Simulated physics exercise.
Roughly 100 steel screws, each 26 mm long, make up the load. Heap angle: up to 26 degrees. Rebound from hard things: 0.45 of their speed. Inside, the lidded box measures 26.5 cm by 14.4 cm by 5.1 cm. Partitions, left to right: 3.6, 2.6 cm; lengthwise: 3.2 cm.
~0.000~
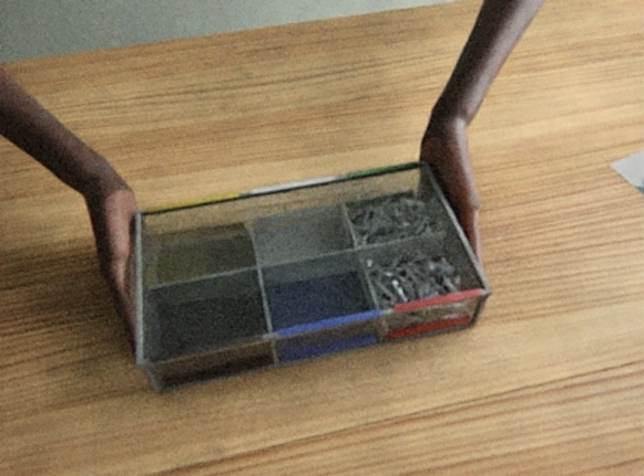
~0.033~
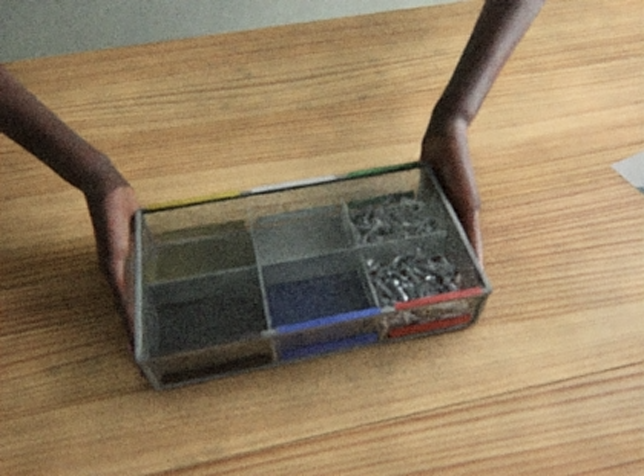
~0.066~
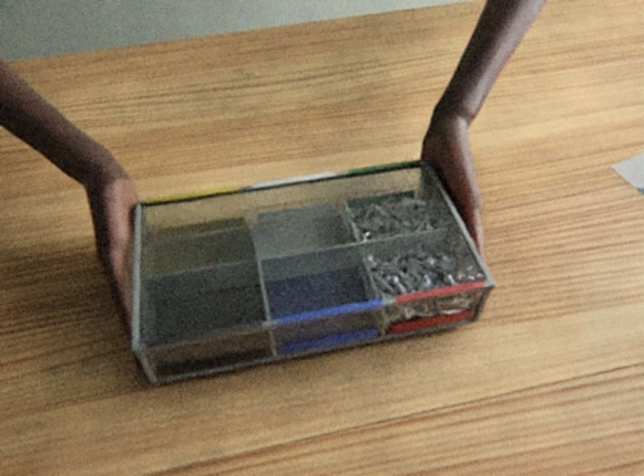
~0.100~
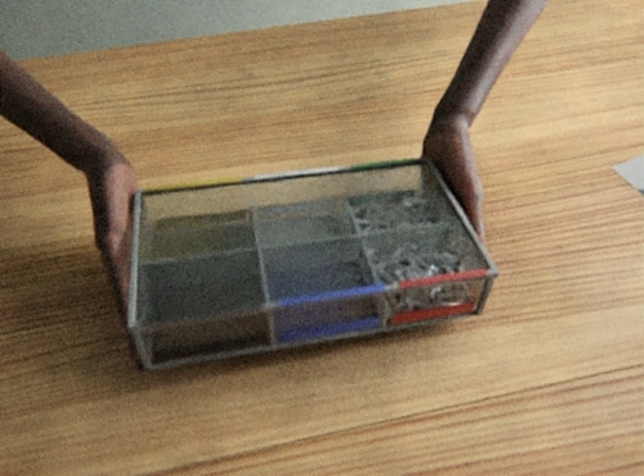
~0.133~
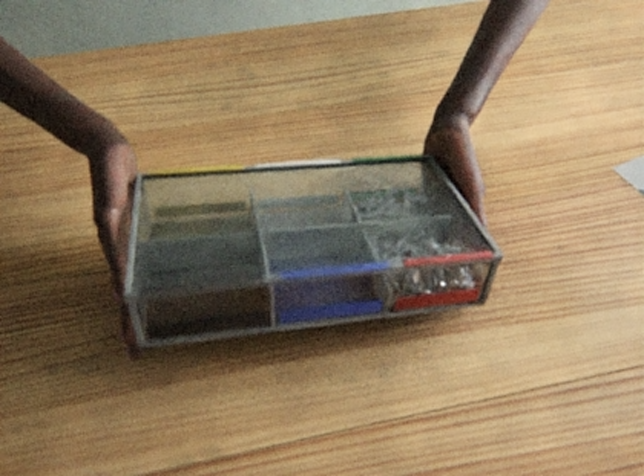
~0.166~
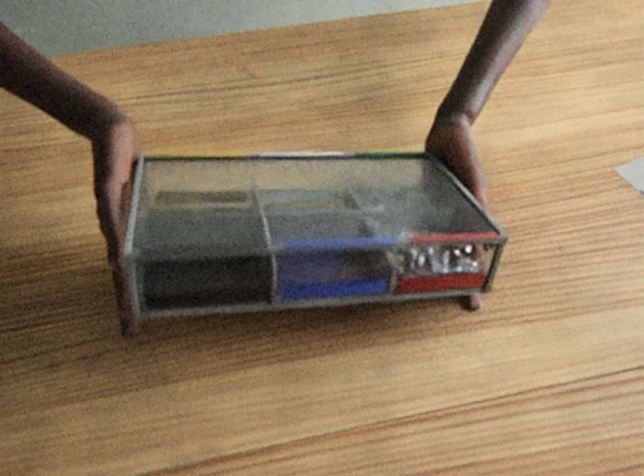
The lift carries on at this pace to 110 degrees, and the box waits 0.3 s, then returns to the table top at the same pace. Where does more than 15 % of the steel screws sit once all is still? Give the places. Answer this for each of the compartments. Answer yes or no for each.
Red: Yes, blue: No, green: Yes, yellow: No, white: No, black: No.
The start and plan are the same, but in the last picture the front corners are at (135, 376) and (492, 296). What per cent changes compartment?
Around 45 per cent, it would seem.
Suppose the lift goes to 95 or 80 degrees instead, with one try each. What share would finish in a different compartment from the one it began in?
Roughly 25 percent, then roughly 25 percent.
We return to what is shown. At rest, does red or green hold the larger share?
Green.
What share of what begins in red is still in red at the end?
I'd estimate about 60 %.
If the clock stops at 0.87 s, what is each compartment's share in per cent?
Red 40; blue 0; green 60; yellow 0; white 0; black 0.
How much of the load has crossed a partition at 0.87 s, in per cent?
At that instant it's around 20 per cent.
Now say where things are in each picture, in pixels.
In the first frame, box tilt 0 degrees, front corners at (143, 361) and (485, 291); red 60 %, green 40 %.
In the second frame, box tilt 1 degrees, front corners at (142, 357) and (486, 289).
In the third frame, box tilt 3 degrees, front corners at (139, 346) and (488, 283), lowest corner right back.
In the fourth frame, box tilt 8 degrees, front corners at (135, 325) and (491, 272), lowest corner right back.
In the fifth frame, box tilt 13 degrees, front corners at (131, 293) and (496, 255), lowest corner right back.
In the sixth frame, box tilt 20 degrees, front corners at (131, 254) and (501, 237), lowest corner right back; red 60 %, green 40 %. Its pace works out near 185 degrees a second.
Then, at 0.87 s, tilt 110 degrees; red 40 %, green 60 %.
After 1.34 s, tilt 62 degrees; red 40 %, green 60 %.
Then, at 1.88 s, tilt 0 degrees; red 35 %, green 65 %.
At rest (2.4 s), red 35 %, blue 0 %, green 65 %, yellow 0 %, white 0 %, black 0 %.
